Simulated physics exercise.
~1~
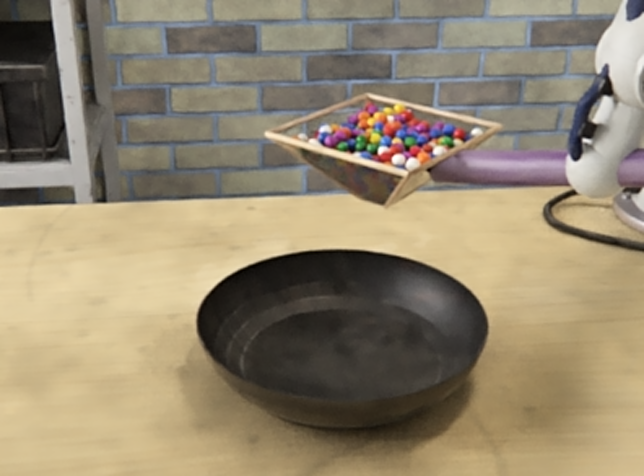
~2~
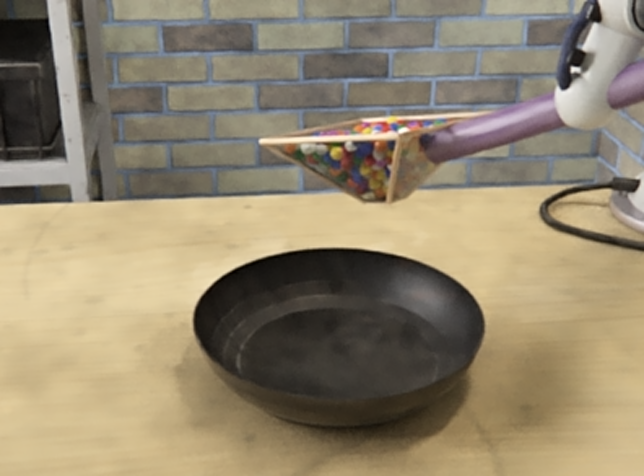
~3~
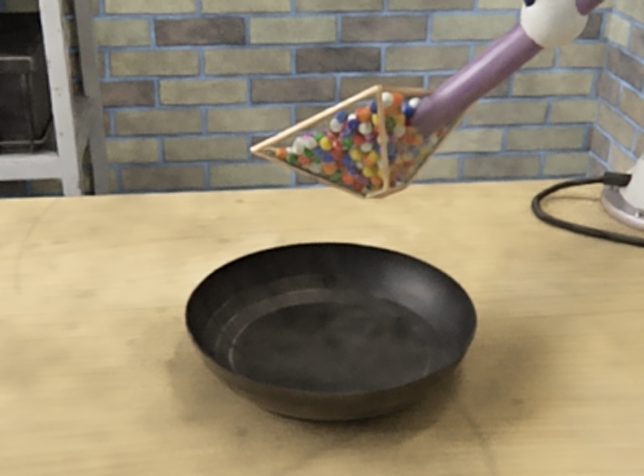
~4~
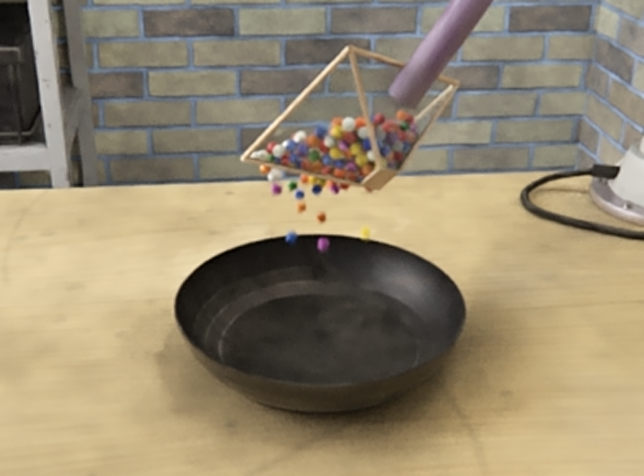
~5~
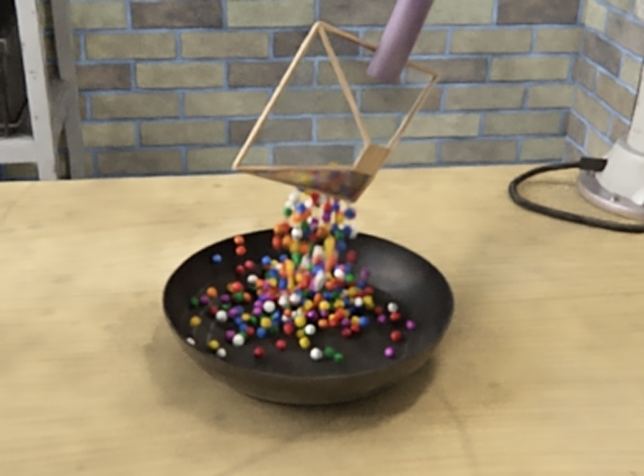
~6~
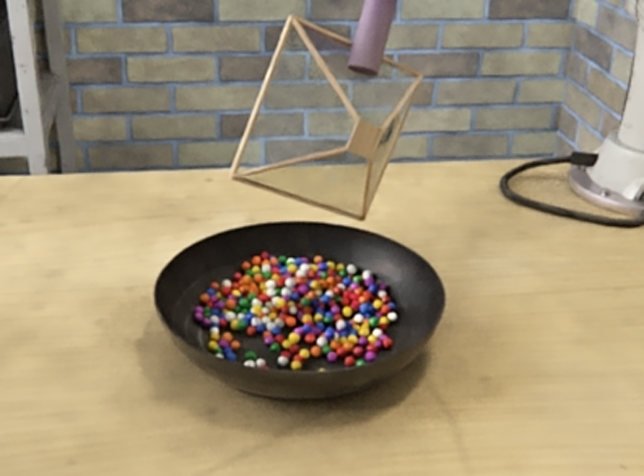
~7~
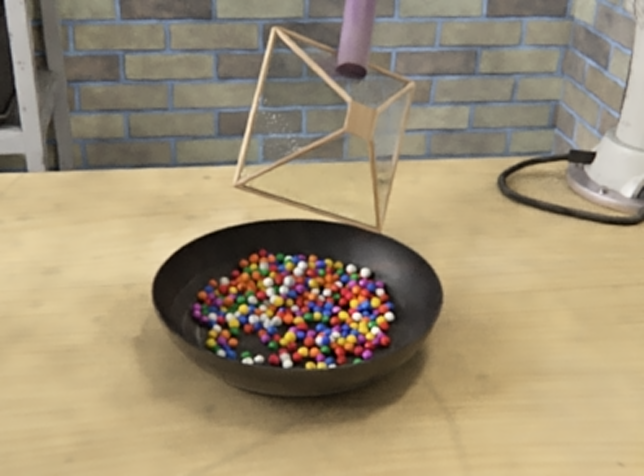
The video shows a robot arm tilting a wood-edged, clear-sided scoop of colourful beads above a dark pan on a wooden table. The beads spill out in a stream until the scoop is empty, and it keeps tipping over the beads spread across the pan.
